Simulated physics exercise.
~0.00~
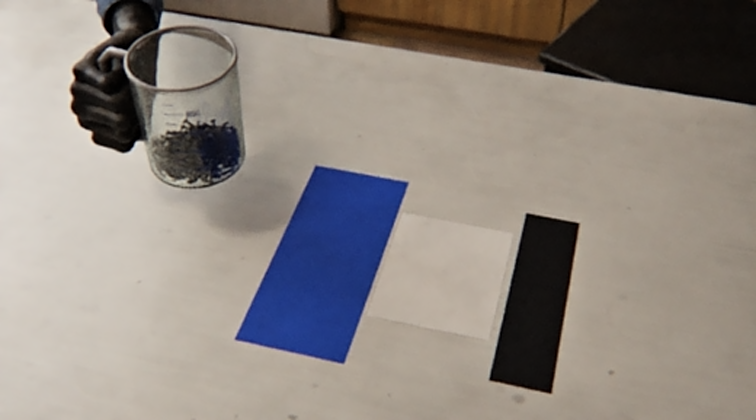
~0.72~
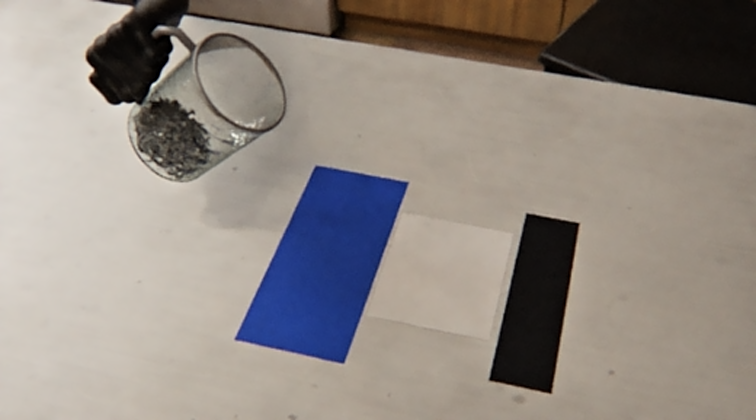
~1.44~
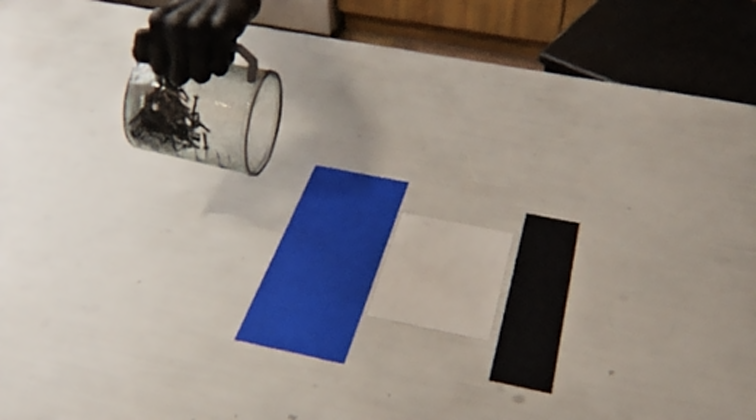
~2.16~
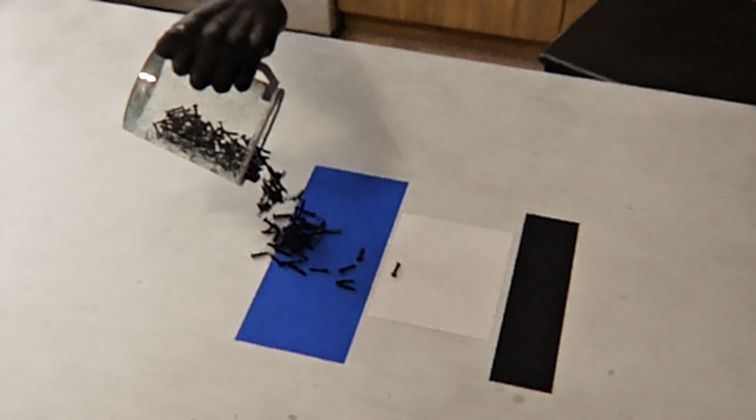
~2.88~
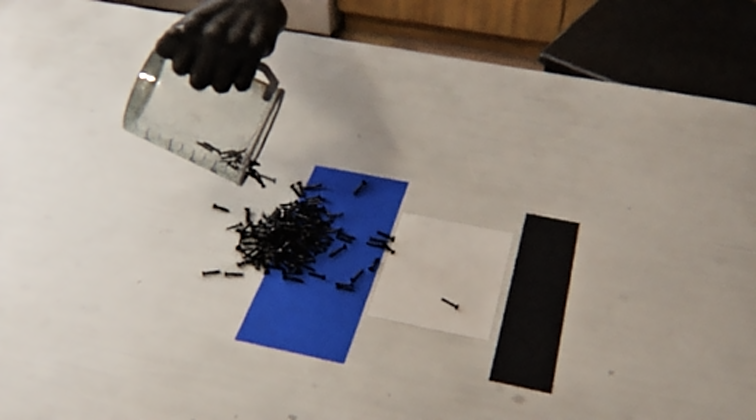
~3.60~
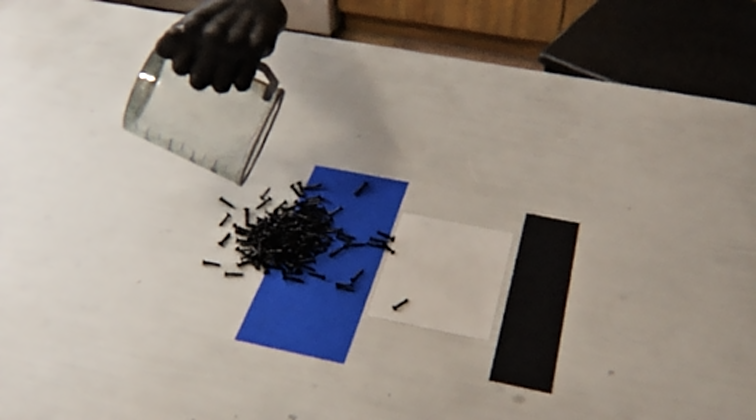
On a pale table, a gloved hand tips a jug, pouring black screws around a blue mat.
